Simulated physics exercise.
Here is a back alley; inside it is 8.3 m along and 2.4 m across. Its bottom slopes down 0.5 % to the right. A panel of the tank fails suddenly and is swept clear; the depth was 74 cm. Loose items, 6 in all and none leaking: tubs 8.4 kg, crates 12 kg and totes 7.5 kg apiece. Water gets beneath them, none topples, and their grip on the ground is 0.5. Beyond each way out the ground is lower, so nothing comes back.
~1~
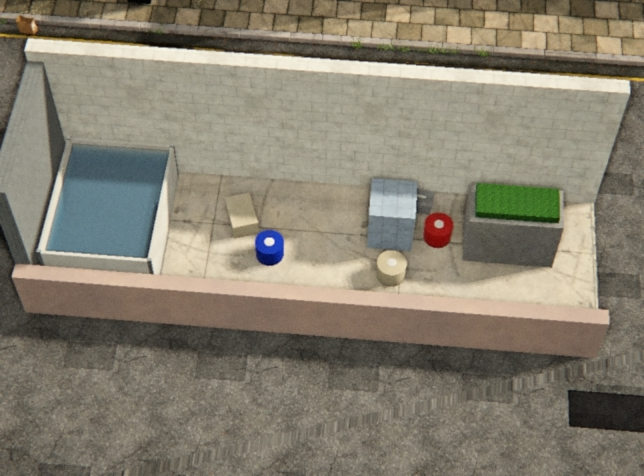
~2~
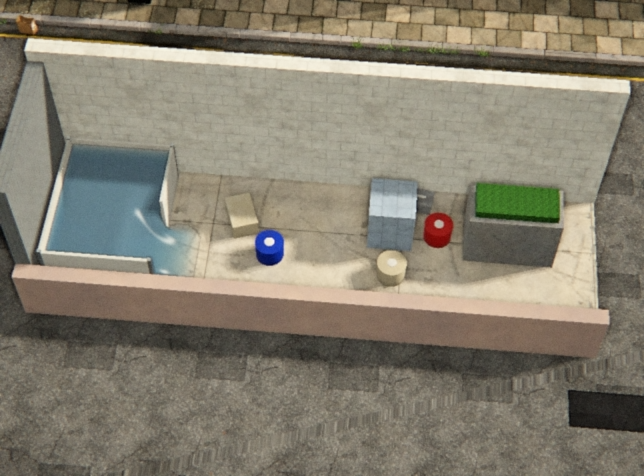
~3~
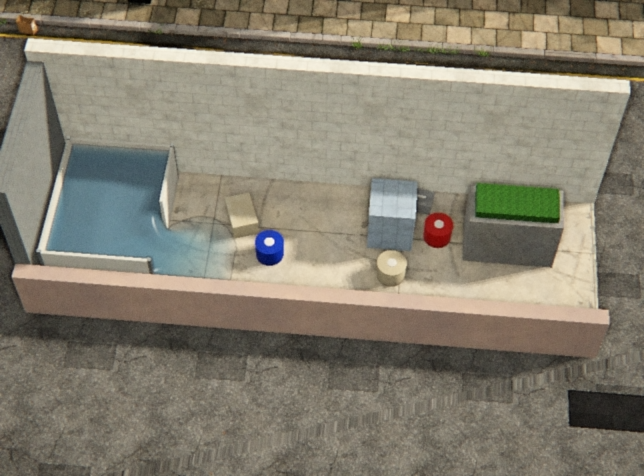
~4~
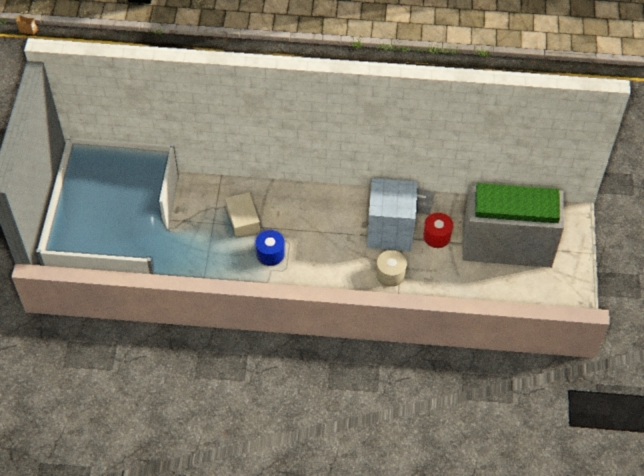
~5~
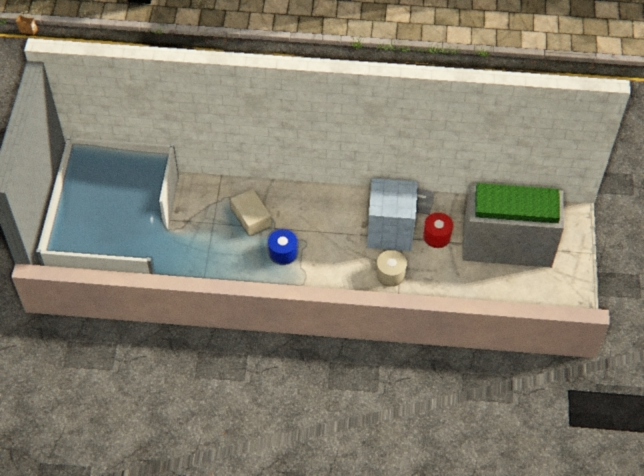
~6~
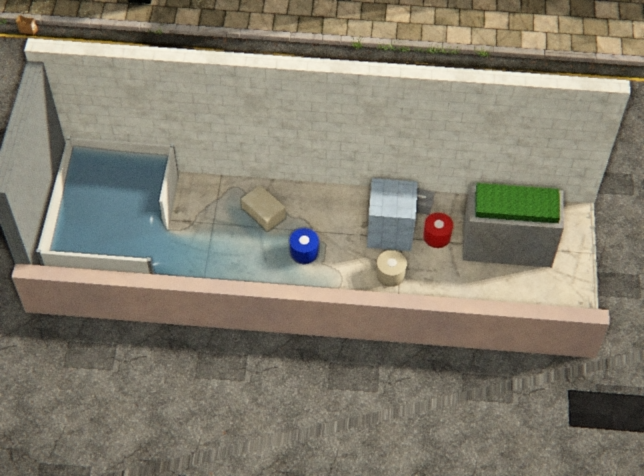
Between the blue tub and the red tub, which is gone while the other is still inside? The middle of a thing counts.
First out is the blue one.
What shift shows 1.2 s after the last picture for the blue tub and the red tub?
Roughly 250 and 20 cm by then.
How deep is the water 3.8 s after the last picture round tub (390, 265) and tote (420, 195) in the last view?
About 12 and 11 cm.
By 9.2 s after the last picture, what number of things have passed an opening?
I count 2.
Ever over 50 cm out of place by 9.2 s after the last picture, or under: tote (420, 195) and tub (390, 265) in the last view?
In turn: Less, over.
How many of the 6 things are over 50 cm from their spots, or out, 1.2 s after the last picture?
3 of them.
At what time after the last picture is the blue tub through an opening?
At about 2.5 s.
Then, 1.2 s after the last picture the blue tub is near (424, 253), 2.4 m from its start, afloat; the red tub is near (441, 217), 0.2 m from its start, aground; 0 of 6 are out; 2 afloat.
Then, 3.8 s after the last picture the blue tub has gone out (2.5 s after the last picture); the red tub is near (454, 202), 0.5 m from its start, afloat; 2 of 6 are out; 4 afloat.
Then, 6.2 s after the last picture the blue tub has gone out (2.5 s after the last picture); the red tub is near (454, 203), 0.5 m from its start, afloat; 2 of 6 are out; 3 afloat.
Then, 9.2 s after the last picture the blue tub has gone out (2.5 s after the last picture); the red tub is near (454, 204), 0.5 m from its start, aground; 2 of 6 are out; 2 afloat.
